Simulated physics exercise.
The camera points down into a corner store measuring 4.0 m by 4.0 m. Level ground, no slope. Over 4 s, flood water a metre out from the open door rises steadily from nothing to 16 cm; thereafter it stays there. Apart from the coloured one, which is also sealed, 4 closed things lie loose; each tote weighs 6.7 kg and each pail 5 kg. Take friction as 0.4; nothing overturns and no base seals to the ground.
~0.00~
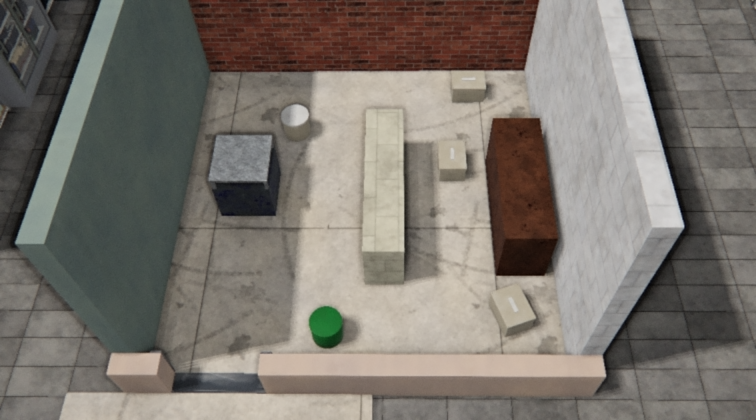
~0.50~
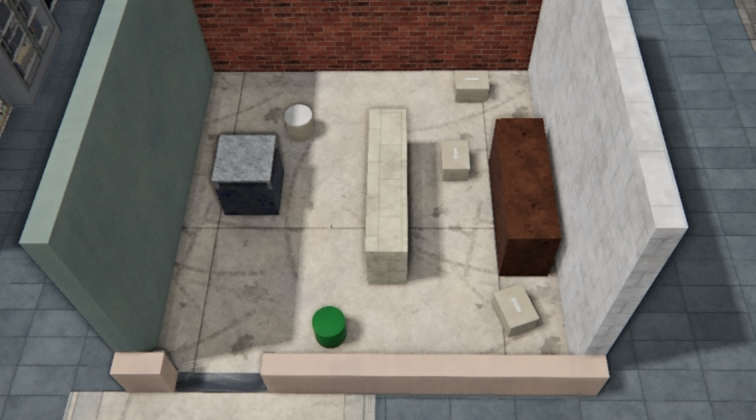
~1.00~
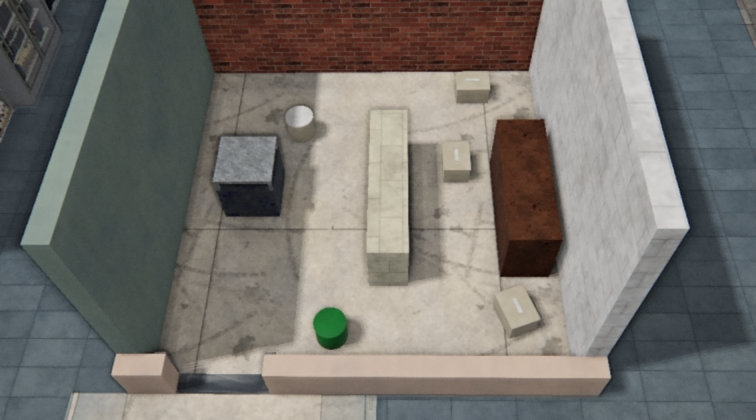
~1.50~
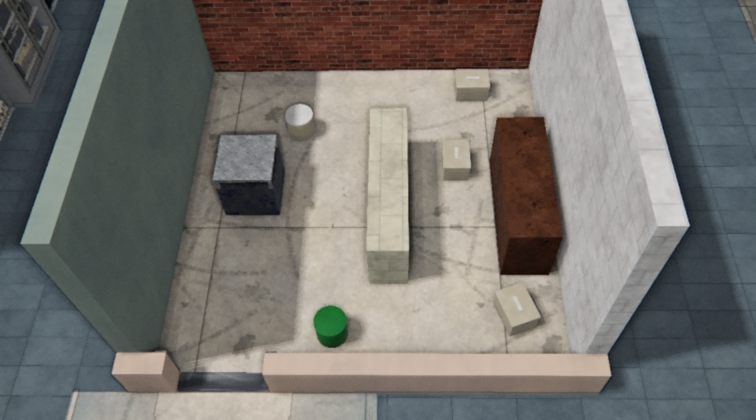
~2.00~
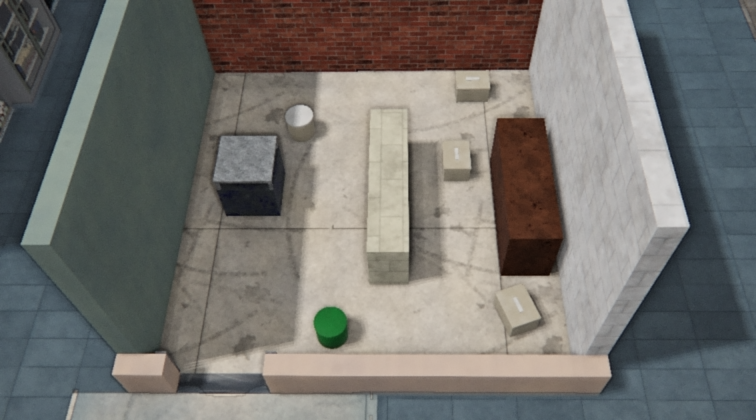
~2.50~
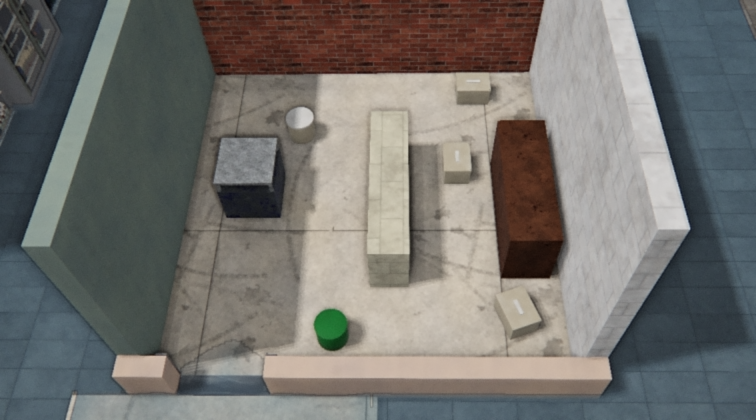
A green pail sat near the low front wall of a small room seen from above, with a few pale boxes, a white container and larger blocks around it, and nothing inside noticeably moved.
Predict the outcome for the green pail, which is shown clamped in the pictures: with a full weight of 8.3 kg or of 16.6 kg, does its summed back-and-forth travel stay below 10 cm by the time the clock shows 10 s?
The outcome: The lighter weight passes.
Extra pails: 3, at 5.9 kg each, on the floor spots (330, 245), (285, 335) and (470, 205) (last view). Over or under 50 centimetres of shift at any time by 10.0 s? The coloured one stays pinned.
Spot one stays inside, spot two stays inside, spot three stays inside.
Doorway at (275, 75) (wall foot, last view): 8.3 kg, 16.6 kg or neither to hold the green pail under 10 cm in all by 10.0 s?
In that case the lower weight is enough.
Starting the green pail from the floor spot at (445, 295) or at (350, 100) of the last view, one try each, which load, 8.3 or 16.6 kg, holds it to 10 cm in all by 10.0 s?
The first try gives success with both; the second gives success with both.
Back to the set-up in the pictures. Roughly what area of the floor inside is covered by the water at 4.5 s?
Somewhere around 4.0 m2, roughly.
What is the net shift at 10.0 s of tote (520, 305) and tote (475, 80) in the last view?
Shifts: 0 cm / 0 cm.
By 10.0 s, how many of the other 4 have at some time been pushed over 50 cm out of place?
The count comes to 0.
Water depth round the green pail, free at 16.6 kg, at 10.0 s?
Depth: Approx. 3 cm.
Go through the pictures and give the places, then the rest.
The first frame shows the green pail at (325, 321) rests on the ground; water covers 0.0 m2; 0 of 5 have shifted.
The second frame shows the green pail at (328, 321), on the bottom; 0.0 m2 under water; 0 of 5 have shifted.
The third frame shows the green pail at (330, 322) rests on the ground; water covers 0.0 m2; 0 of 5 have shifted.
The fourth frame shows the green pail at (330, 321), on the bottom; 0.0 m2 under water; 0 of 5 have shifted.
The fifth frame shows the green pail at (330, 322) rests on the ground; water covers 0.0 m2; 0 of 5 have shifted.
The sixth frame shows the green pail at (330, 324), on the bottom; water covers 0.2 m2; 0 of 5 have shifted.
After 3.5 s the green pail would be 0 cm from its start with 8.3 kg and 0 cm from its start with 16.6 kg; 0 cm of water round it then.
After 4.5 s the green pail would be 0 cm from its start with 8.3 kg and 0 cm from its start with 16.6 kg; 1 cm of water round it then.
After 7.0 s the green pail would be 0 cm from its start with 8.3 kg and 0 cm from its start with 16.6 kg; 1 cm of water round it then.
After 10.0 s the green pail would be 0 cm from its start with 8.3 kg and 0 cm from its start with 16.6 kg; 3 cm of water round it then.
